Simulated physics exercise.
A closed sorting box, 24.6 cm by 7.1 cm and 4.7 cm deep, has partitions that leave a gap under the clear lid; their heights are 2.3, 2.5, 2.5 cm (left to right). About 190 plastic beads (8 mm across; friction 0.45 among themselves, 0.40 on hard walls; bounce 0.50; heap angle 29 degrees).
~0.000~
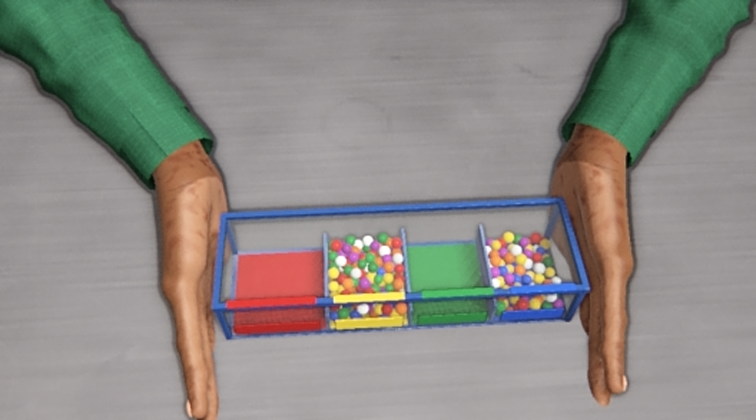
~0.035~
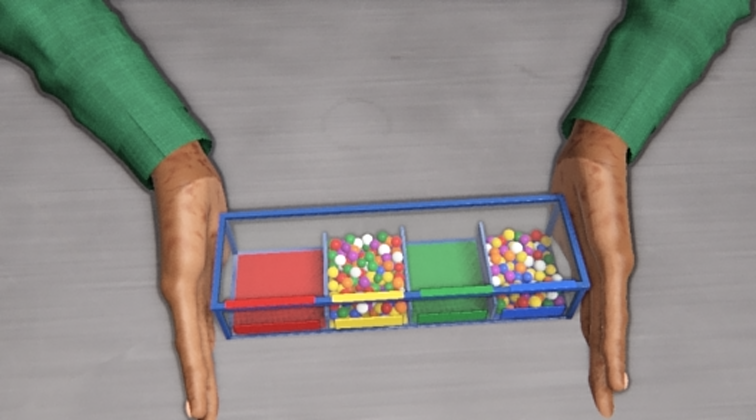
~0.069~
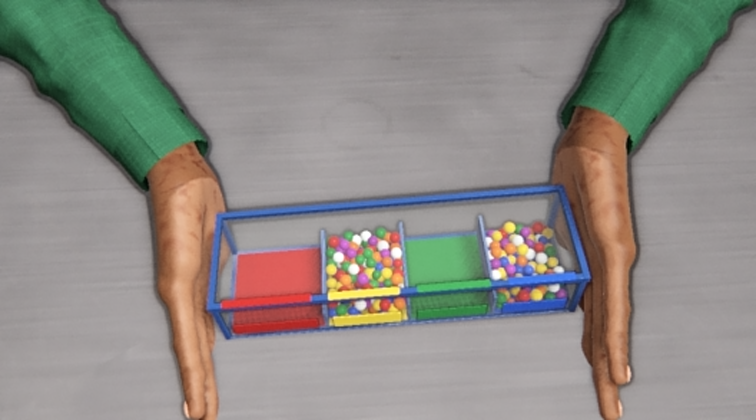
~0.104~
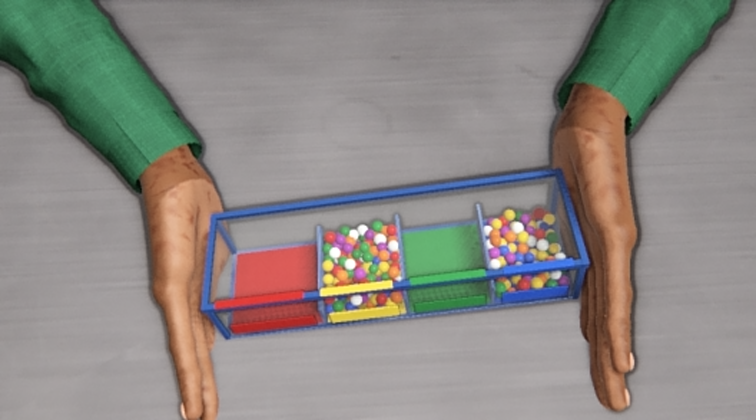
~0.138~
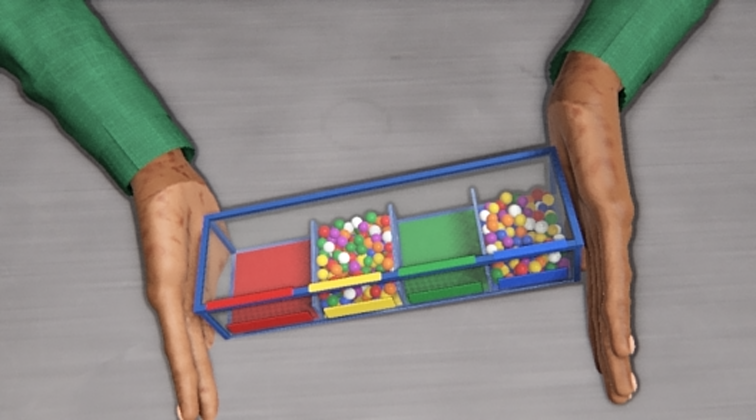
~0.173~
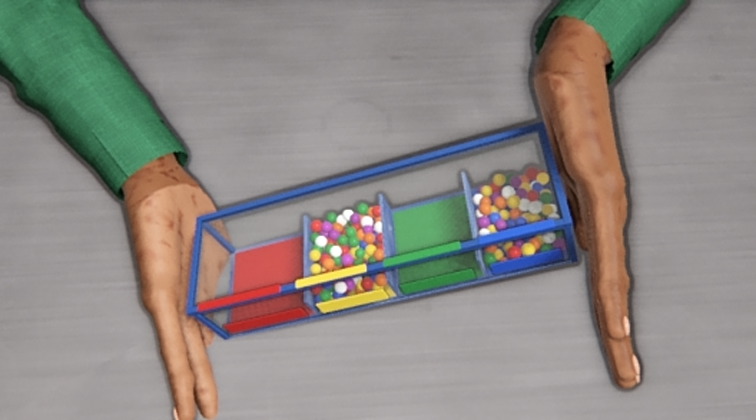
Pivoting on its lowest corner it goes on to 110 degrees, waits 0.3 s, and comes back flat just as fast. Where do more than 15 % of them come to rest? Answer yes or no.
Red: Yes, blue: No, green: No, yellow: No.
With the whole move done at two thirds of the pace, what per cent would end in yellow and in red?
In that case yellow 0; red 100.
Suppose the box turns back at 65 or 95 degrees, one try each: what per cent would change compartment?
Some 35 and 95 per cent.
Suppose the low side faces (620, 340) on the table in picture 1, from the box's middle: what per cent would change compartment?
About 60 per cent.
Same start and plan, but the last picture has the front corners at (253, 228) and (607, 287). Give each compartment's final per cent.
Red 0; blue 100; green 0; yellow 0.
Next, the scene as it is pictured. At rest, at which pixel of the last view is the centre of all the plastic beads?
Around (265, 285).
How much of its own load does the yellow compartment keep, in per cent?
About 0 per cent.
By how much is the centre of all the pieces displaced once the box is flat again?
About 12.0 cm.
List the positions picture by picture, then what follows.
The first picture shows box tilt 0 degrees, front corners at (219, 305) and (582, 286); blue 40 %, yellow 60 %.
The second picture shows box tilt 1 degrees, front corners at (218, 305) and (582, 283).
The third picture shows box tilt 4 degrees, front corners at (214, 305) and (582, 275), lowest corner left front.
The fourth picture shows box tilt 8 degrees, front corners at (208, 306) and (581, 261), lowest corner left front.
The fifth picture shows box tilt 14 degrees, front corners at (201, 307) and (575, 241), lowest corner left front.
The sixth picture shows box tilt 20 degrees, front corners at (193, 309) and (564, 220), lowest corner left front; blue 40 %, yellow 60 %. Its pace works out near 175 degrees a second.
After 0.90 s, tilt 110 degrees; red 85 %, green 5 %, yellow 10 %.
Then, at 1.38 s, tilt 61 degrees; red 100 %.
After 1.93 s, tilt 0 degrees; red 100 %.
By 2.3 s all is still; red 100 %, blue 0 %, green 0 %, yellow 0 %.
